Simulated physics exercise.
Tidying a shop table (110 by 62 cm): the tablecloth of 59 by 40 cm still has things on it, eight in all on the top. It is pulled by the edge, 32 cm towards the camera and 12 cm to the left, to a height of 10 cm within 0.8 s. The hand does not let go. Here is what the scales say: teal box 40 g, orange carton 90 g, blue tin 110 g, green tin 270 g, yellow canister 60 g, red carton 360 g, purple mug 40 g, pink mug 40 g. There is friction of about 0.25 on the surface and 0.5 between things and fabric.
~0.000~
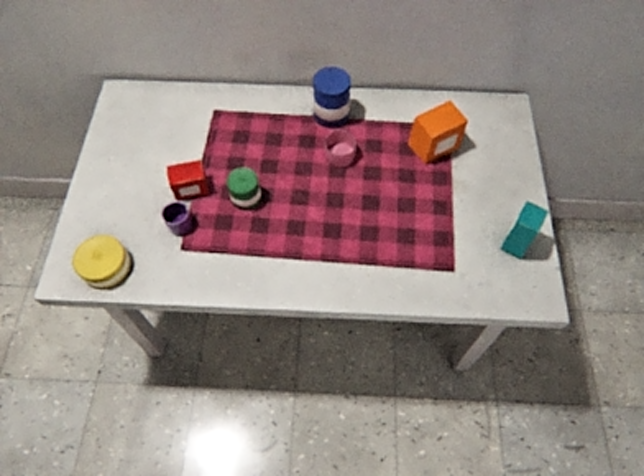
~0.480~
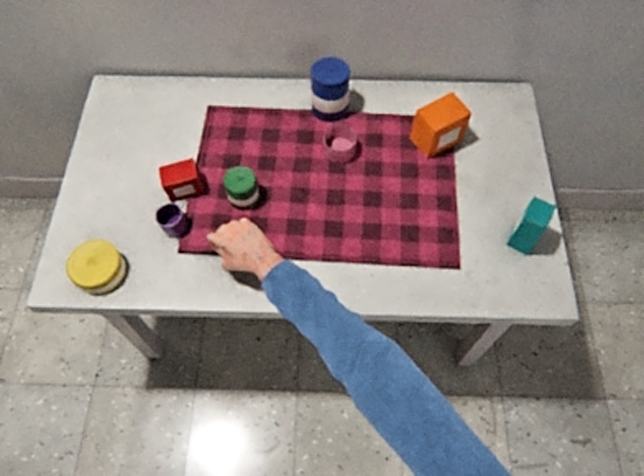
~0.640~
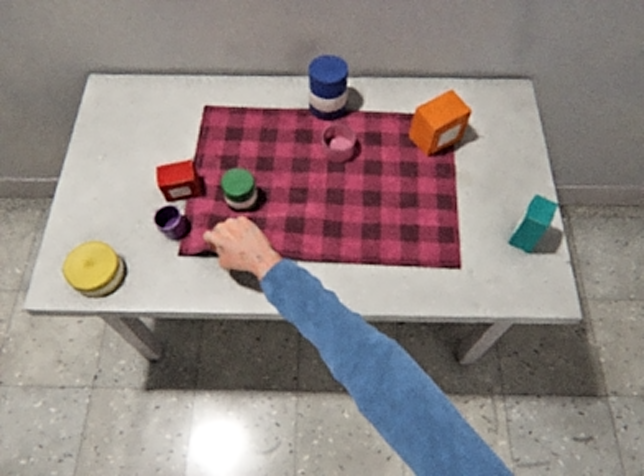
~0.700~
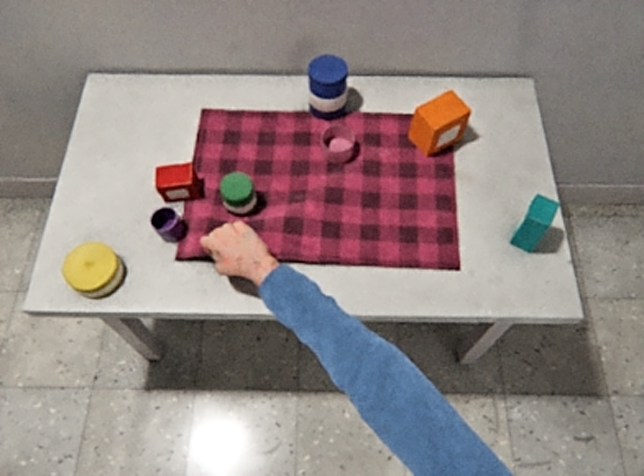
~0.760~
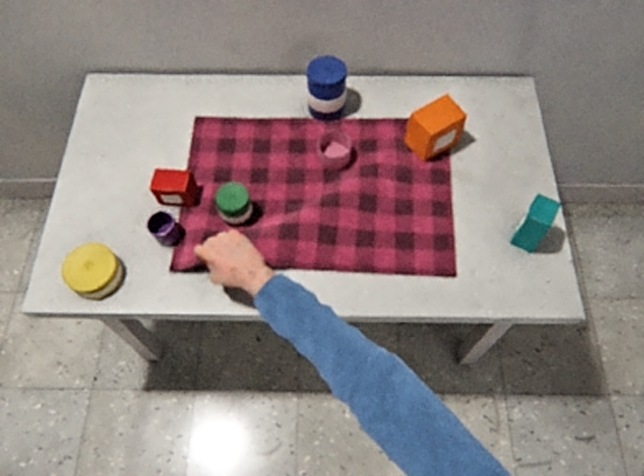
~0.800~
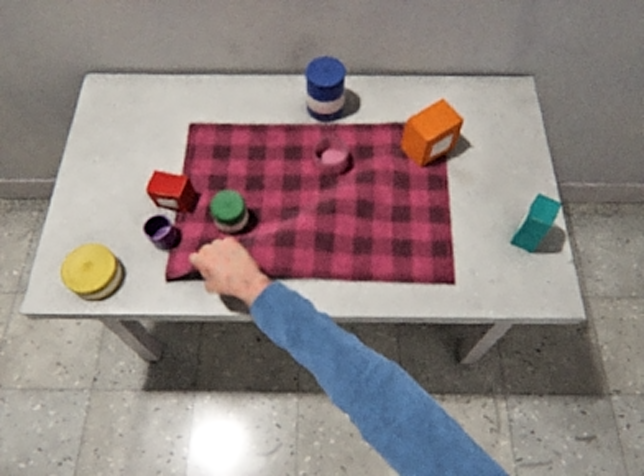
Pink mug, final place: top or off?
It will not last up there.
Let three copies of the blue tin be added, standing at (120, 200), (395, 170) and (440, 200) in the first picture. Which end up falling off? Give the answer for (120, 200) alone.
Result for that copy: It survives on top.
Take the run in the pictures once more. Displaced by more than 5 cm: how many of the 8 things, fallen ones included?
The total comes out at 5.
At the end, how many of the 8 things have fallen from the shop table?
My count is 5.
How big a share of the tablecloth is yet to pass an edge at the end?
I'd estimate close to 0 per cent.
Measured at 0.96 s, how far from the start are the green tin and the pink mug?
Approx. shift - green tin: 15 cm; pink mug: 15 cm.
After 1.0 s, 90 % of the tablecloth is still over the top; pink mug 15 cm off its start, green tin 16 cm off its start, orange carton 15 cm off its start.
After 1.1 s, 65 % of the tablecloth is still over the top; pink mug 26 cm off its start, orange carton 27 cm off its start, green tin 27 cm off its start.
After 1.3 s, 45 % of the tablecloth is still over the top; pink mug 36 cm off its start at (272, 277), green tin 36 cm off its start at (166, 349), orange carton 35 cm off its start at (388, 241).
After 1.4 s, 10 % of the tablecloth is still over the top; pink mug 51 cm off its start, orange carton 46 cm off its start, green tin over the edge.
After 3.0 s, 0 % of the tablecloth is still over the top; pink mug over the edge, orange carton over the edge, green tin over the edge, red carton over the edge.
